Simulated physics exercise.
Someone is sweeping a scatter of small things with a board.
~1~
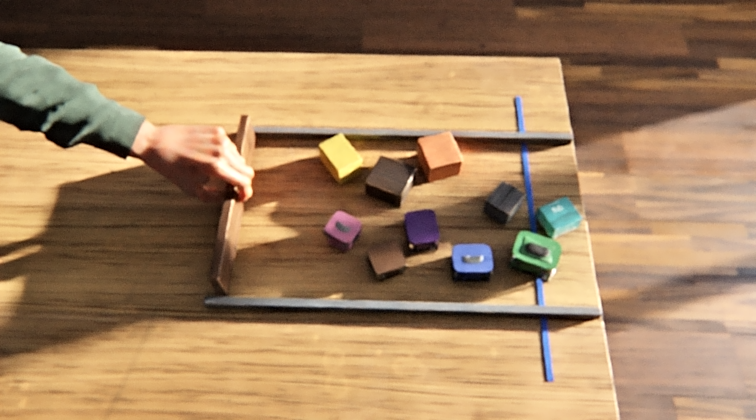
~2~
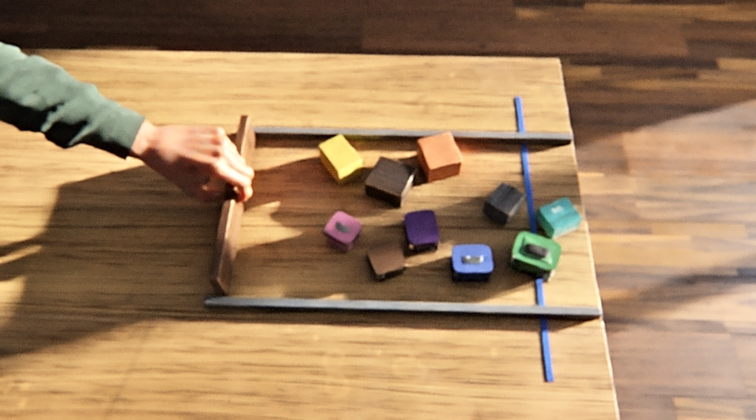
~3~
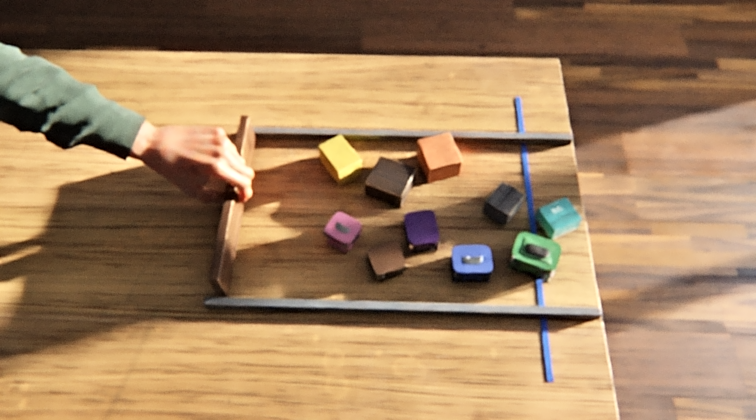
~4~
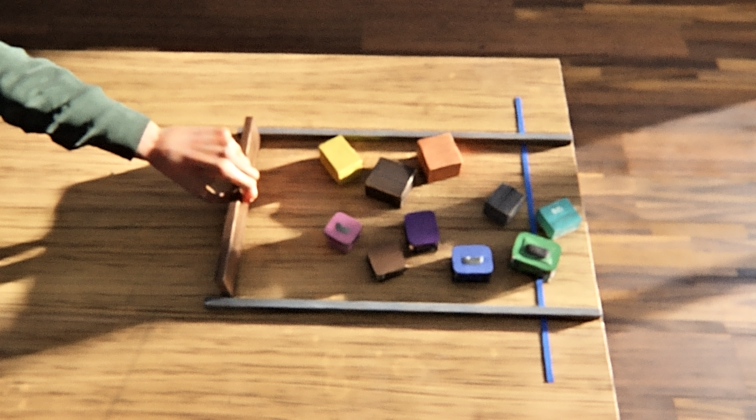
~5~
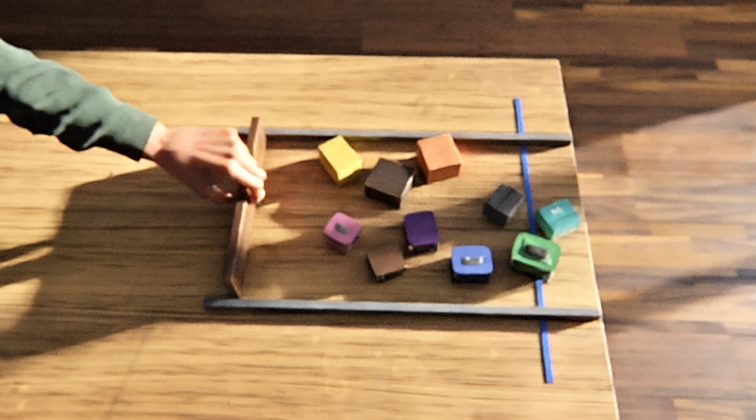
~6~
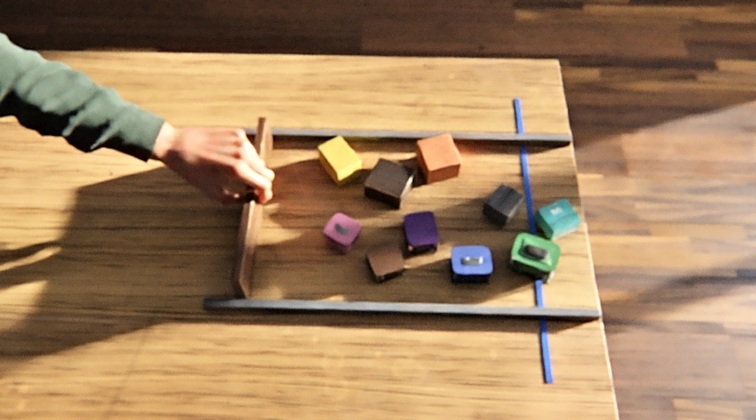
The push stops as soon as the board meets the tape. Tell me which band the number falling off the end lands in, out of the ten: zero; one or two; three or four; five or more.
Honestly, the push sends three or four of them over the end.
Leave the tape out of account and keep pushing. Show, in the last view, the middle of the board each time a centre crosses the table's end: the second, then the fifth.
About (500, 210), then about (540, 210).
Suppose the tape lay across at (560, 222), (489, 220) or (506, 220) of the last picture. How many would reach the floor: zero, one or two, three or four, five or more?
First more than four, then no fall at all, and last one to two.
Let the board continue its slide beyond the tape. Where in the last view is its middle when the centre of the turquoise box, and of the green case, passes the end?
The middle is at (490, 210) when it's the turquoise box, and at (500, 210) when it's the green case.
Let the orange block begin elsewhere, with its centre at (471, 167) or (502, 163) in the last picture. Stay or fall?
Order of tries: On, on.
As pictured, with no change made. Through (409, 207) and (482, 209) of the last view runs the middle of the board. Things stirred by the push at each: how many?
Counting first: 7, next 10.
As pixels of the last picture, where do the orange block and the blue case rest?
The first comes to rest at (570, 158), and the second at (597, 285).
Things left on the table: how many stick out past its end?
The tally is 4.
Soon after, none off yet; turquoise box at rest near (558, 219); green case at rest near (534, 258); grey box at rest near (503, 205).
Then, none off yet; turquoise box moved about its own width near (588, 229); green case moved about its own width near (585, 262); grey box moved well along near (554, 221).
At rest, the number that fall off is three or four; fallen, grey box, green case and turquoise box.
